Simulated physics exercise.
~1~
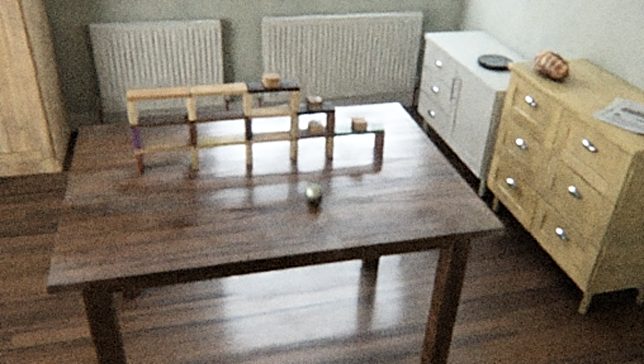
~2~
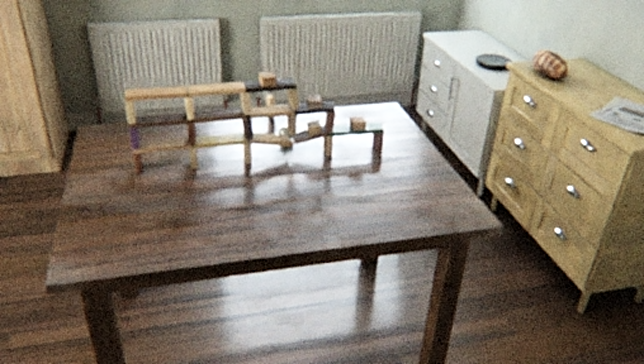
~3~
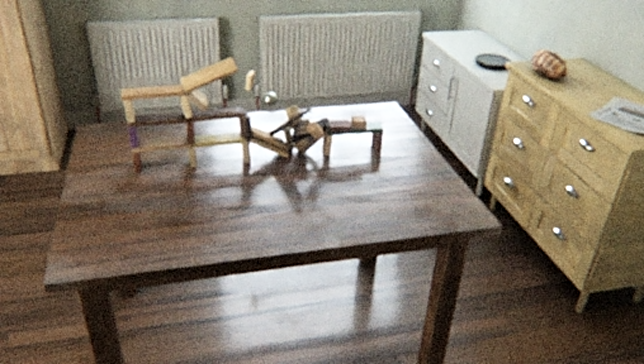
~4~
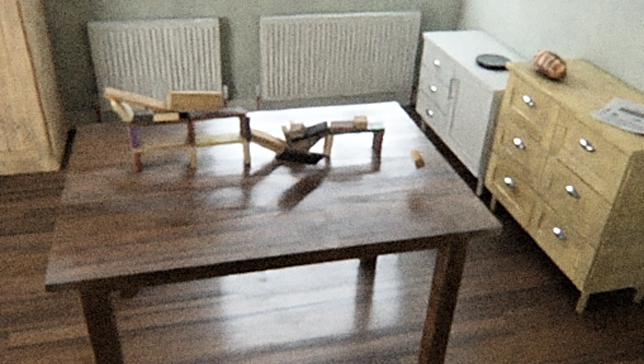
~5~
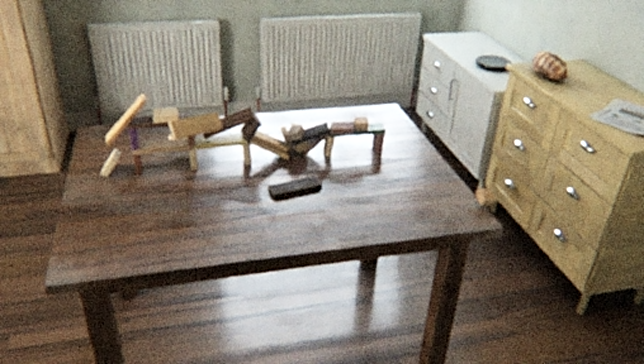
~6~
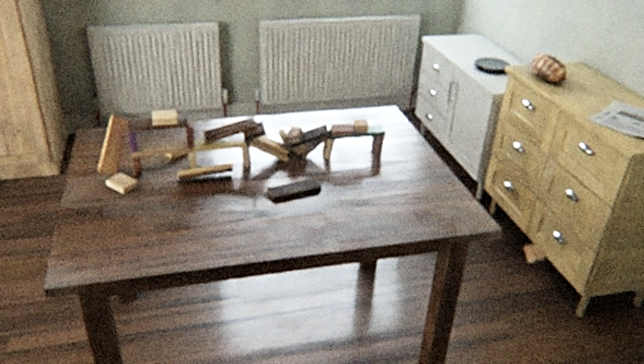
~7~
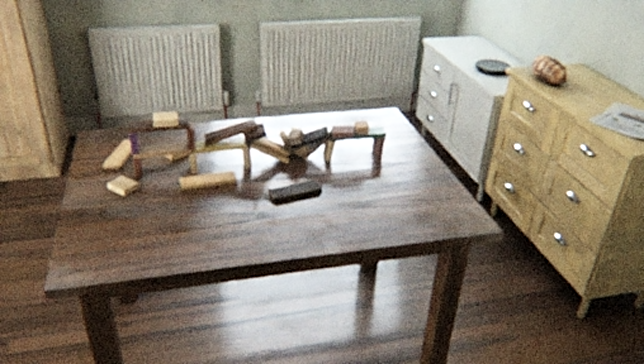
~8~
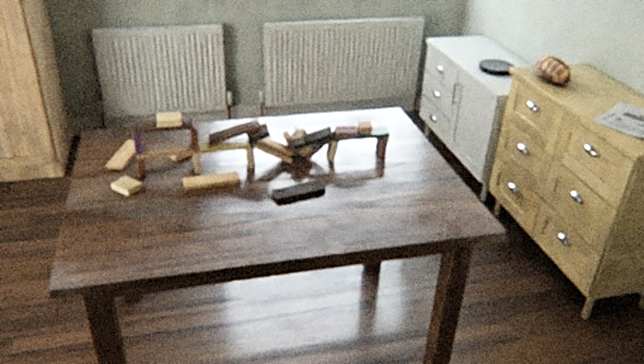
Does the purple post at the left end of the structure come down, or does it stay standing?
It stays standing. The pieces above and around it tumble onto the table, but the purple post keeps its place.
